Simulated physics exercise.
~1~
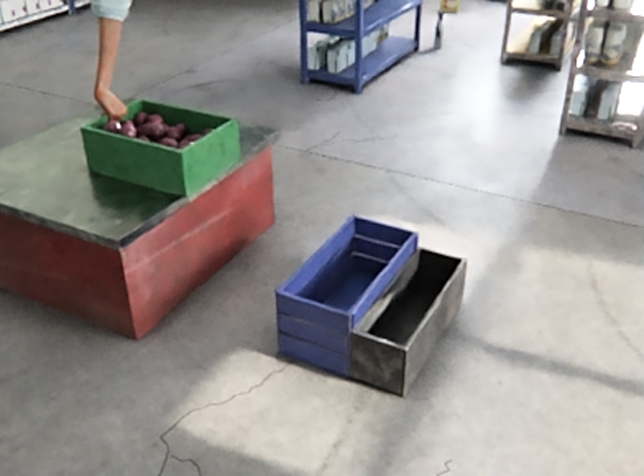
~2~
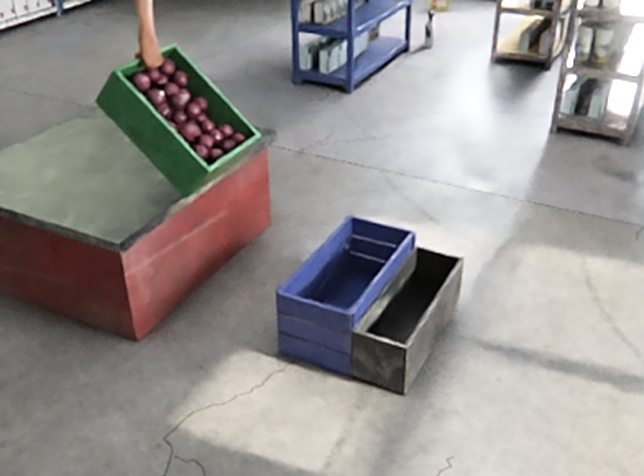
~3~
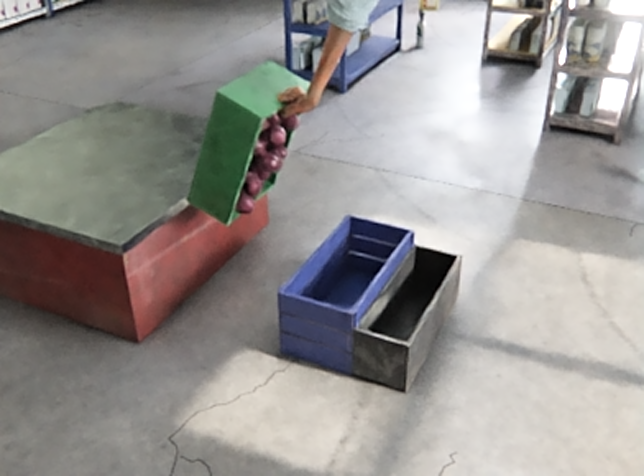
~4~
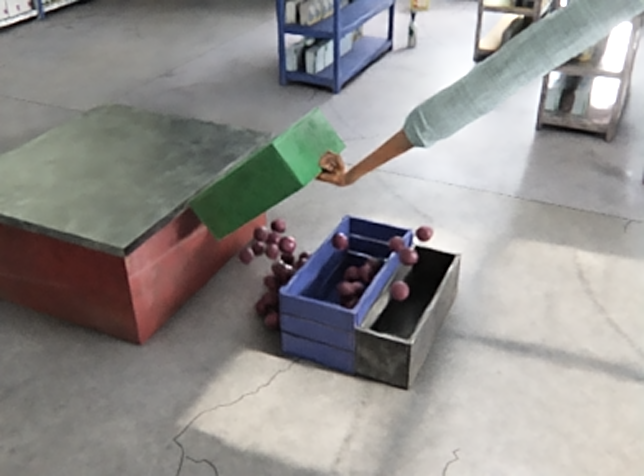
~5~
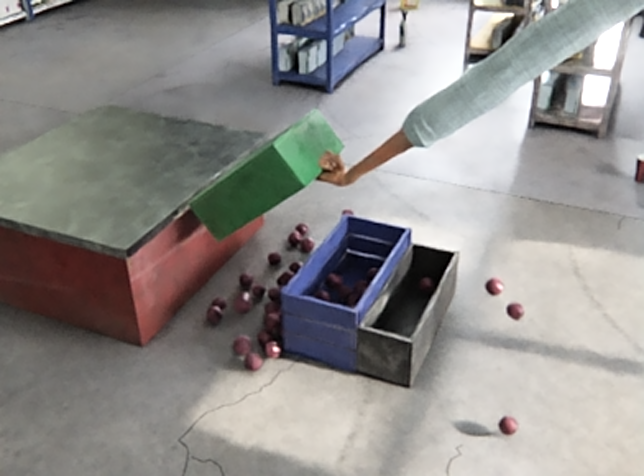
In a workshop with a cracked concrete floor, seen from above at an angle, a green tote of red onions sits on a red bench with a dark top at left. A blue tub and a black bin stand side by side on the floor to the right, with shelves behind. A hand tilts the tote and swings it over the bench's edge, tipping it past upright. The onions tumble out, some into the blue tub, many onto the floor before it. The arm holds the upturned tote still as a few onions scatter beyond the black bin, the largest share ending short of both containers.
